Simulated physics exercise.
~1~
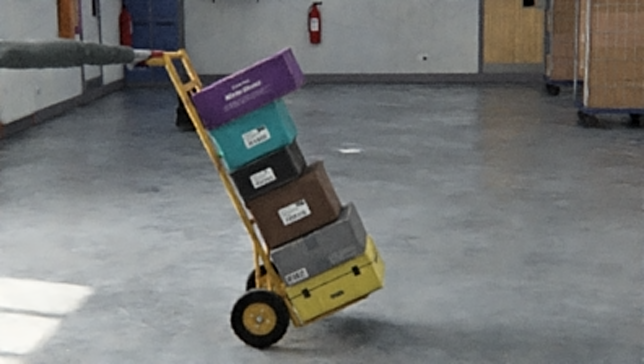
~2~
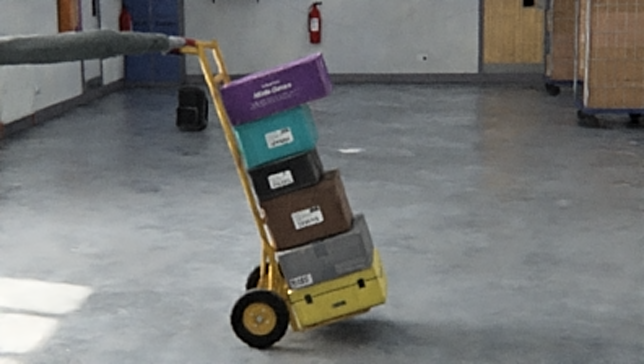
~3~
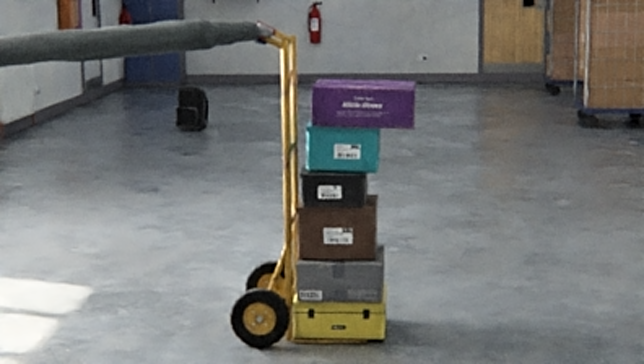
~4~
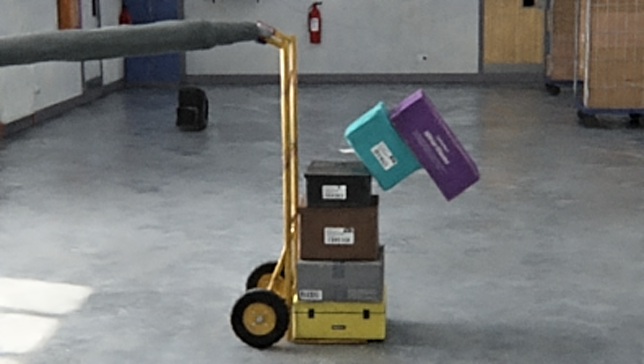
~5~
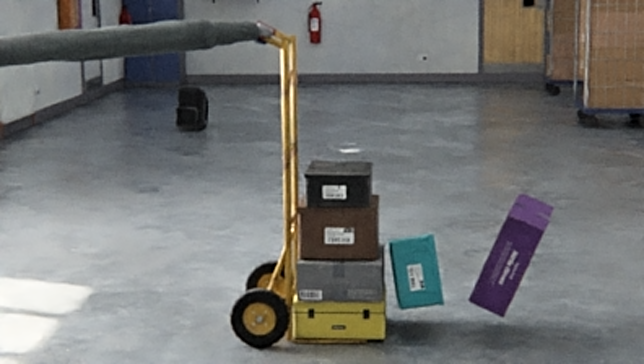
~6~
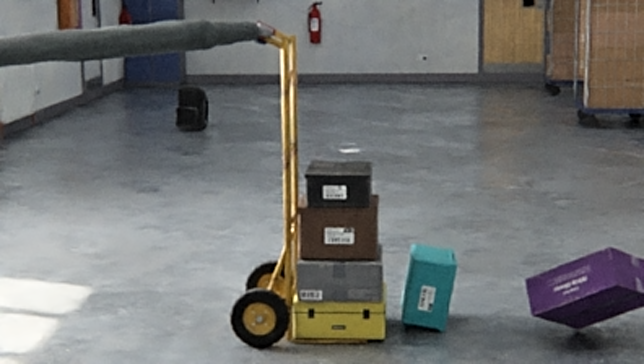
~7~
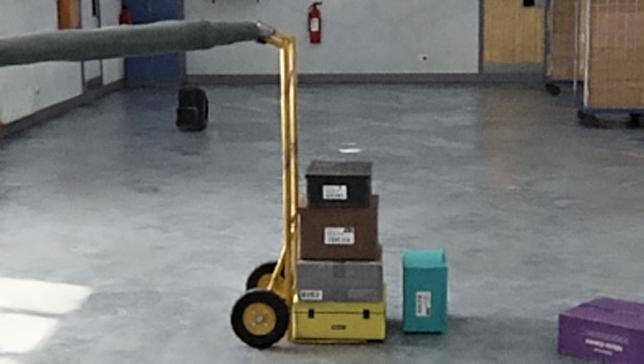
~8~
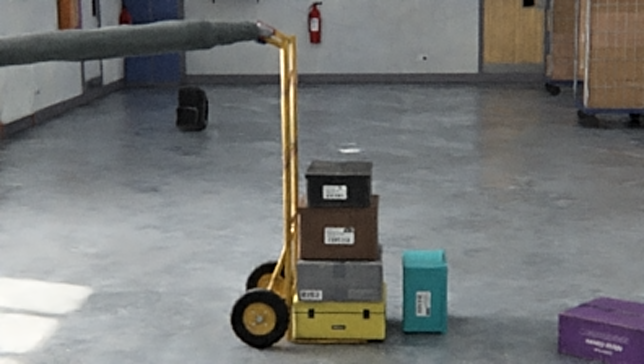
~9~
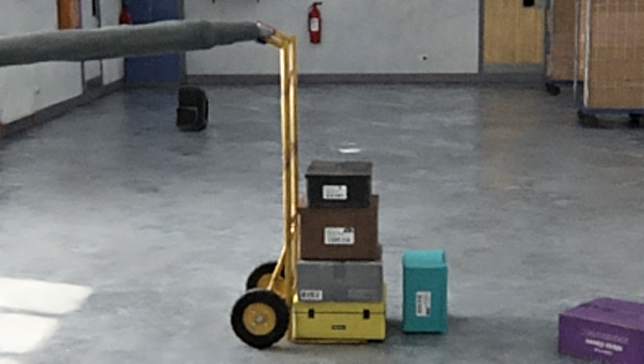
Warehouse floor, a leaning yellow hand truck swinging upright, purple and turquoise boxes toppling off right and landing beside the remaining stack.
